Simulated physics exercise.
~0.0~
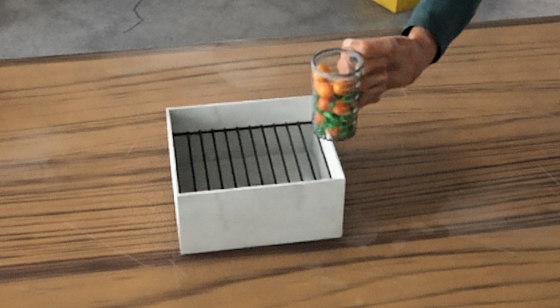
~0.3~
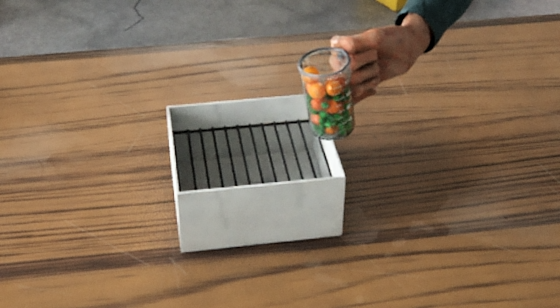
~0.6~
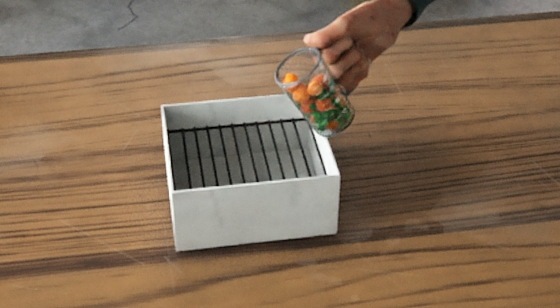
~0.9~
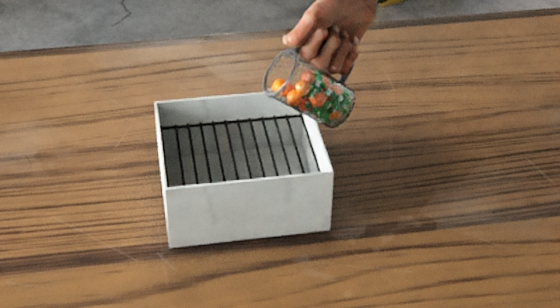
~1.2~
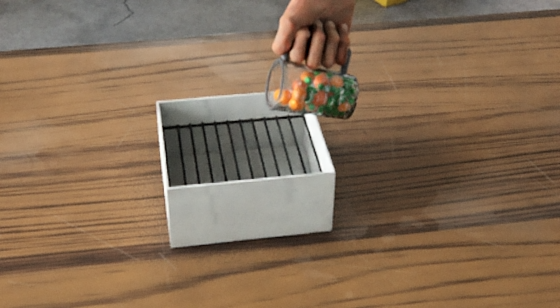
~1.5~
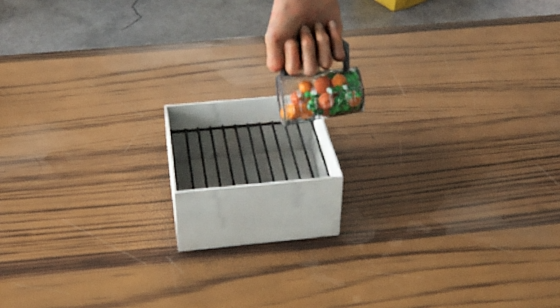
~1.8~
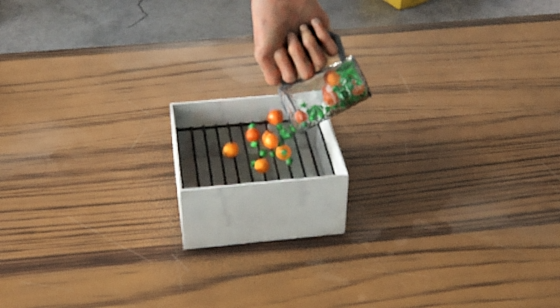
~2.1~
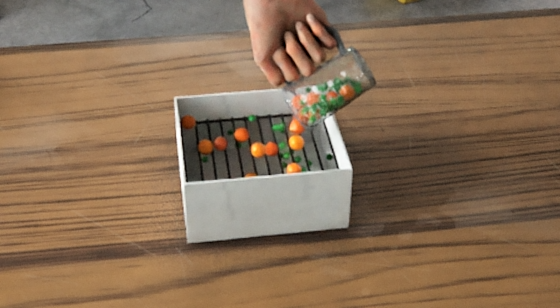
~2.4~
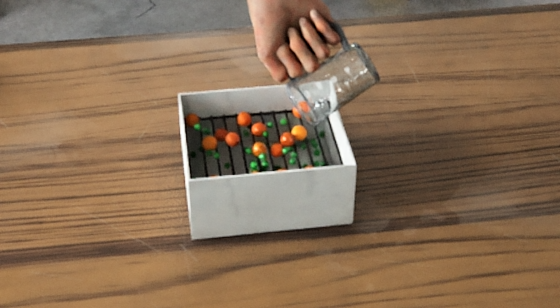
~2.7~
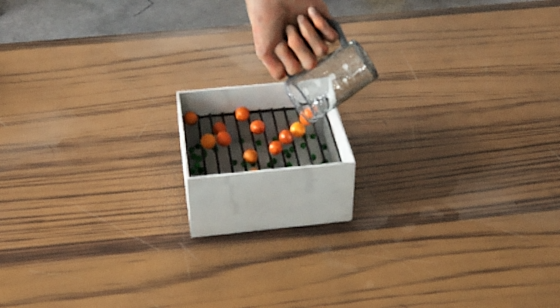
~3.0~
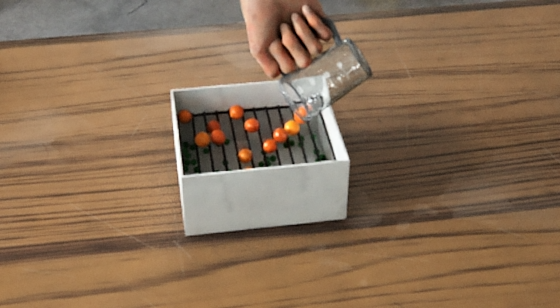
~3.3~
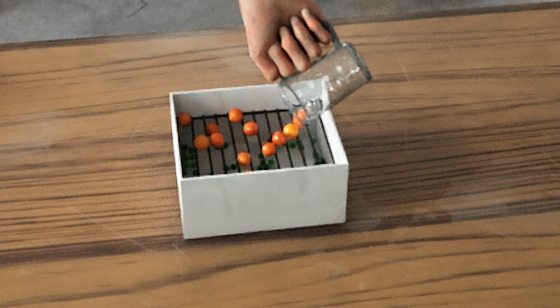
A hand tilted a clear cup of green and orange pieces over a white box with a wire rack across it, and poured them out to the left. The small green bits slipped between the wires, while the orange balls stayed on top.
